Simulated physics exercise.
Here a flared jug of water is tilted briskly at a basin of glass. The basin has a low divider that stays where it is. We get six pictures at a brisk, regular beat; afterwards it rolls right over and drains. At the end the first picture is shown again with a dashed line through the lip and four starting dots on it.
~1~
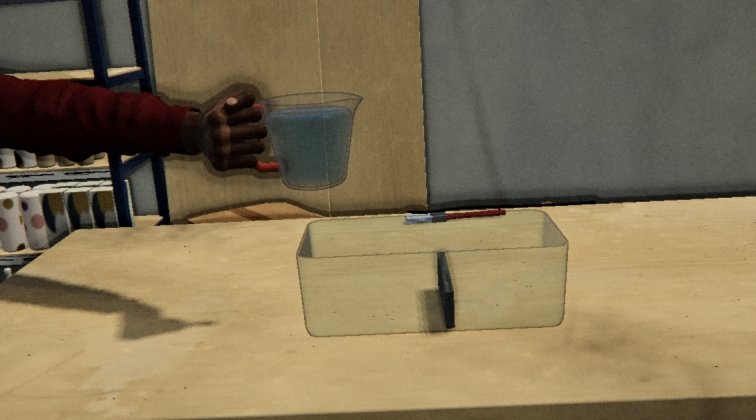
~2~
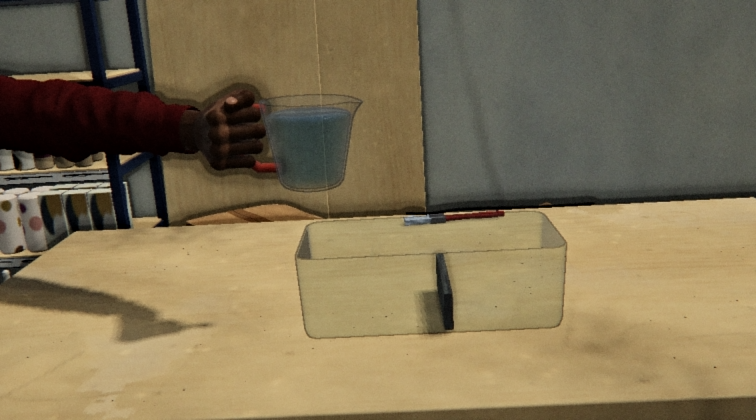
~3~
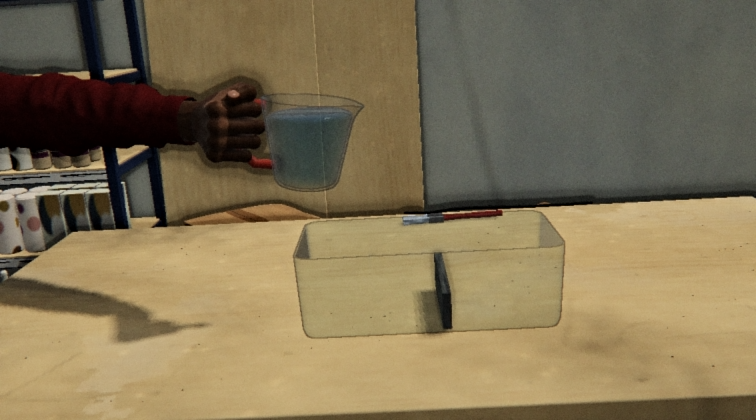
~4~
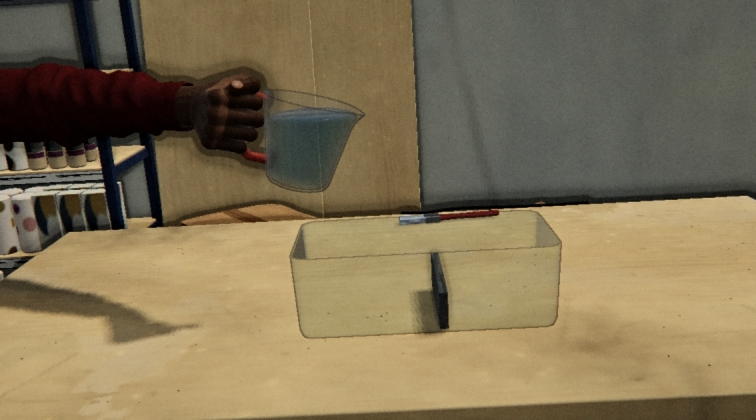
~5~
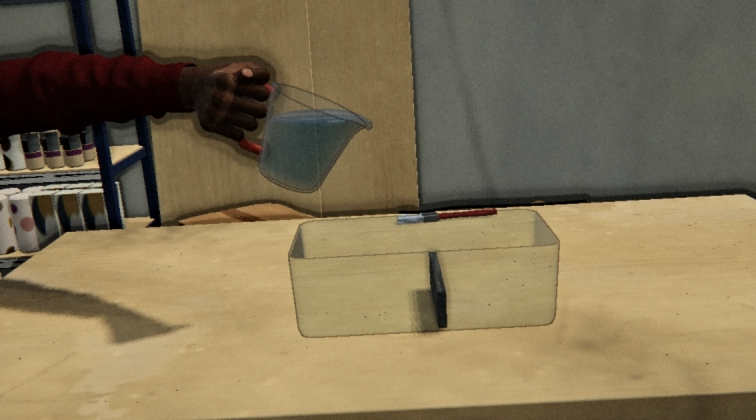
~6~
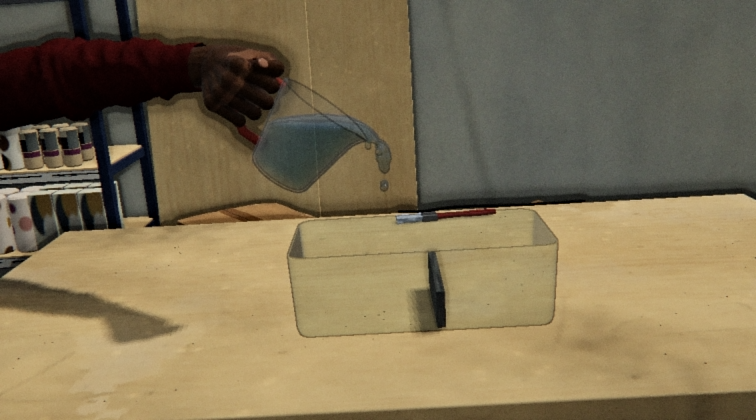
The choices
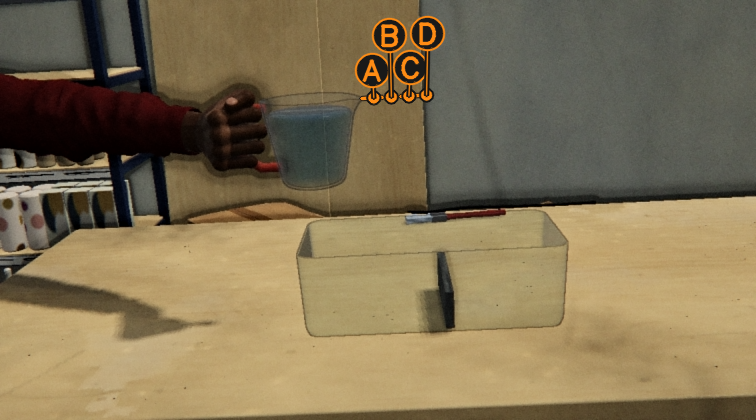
A hand in a red sleeve held a clear jug of bluish water above a glass basin on a wooden table, then tilted it to the right until water began dribbling over its lip.
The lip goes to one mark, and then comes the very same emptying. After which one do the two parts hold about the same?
B is best.
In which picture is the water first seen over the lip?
Picture 5.
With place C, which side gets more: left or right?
The right one.
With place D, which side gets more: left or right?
The right side.
In orange, A at (373, 97); B at (391, 97); C at (408, 96); D at (426, 95).
For place A, about 73 % ends left of the wall and 25 % right of it.
For place B, about 45 % ends left of the wall and 54 % right of it.
For place C, about 22 % ends left of the wall and 77 % right of it.
For place D, about 11 % ends left of the wall and 88 % right of it.
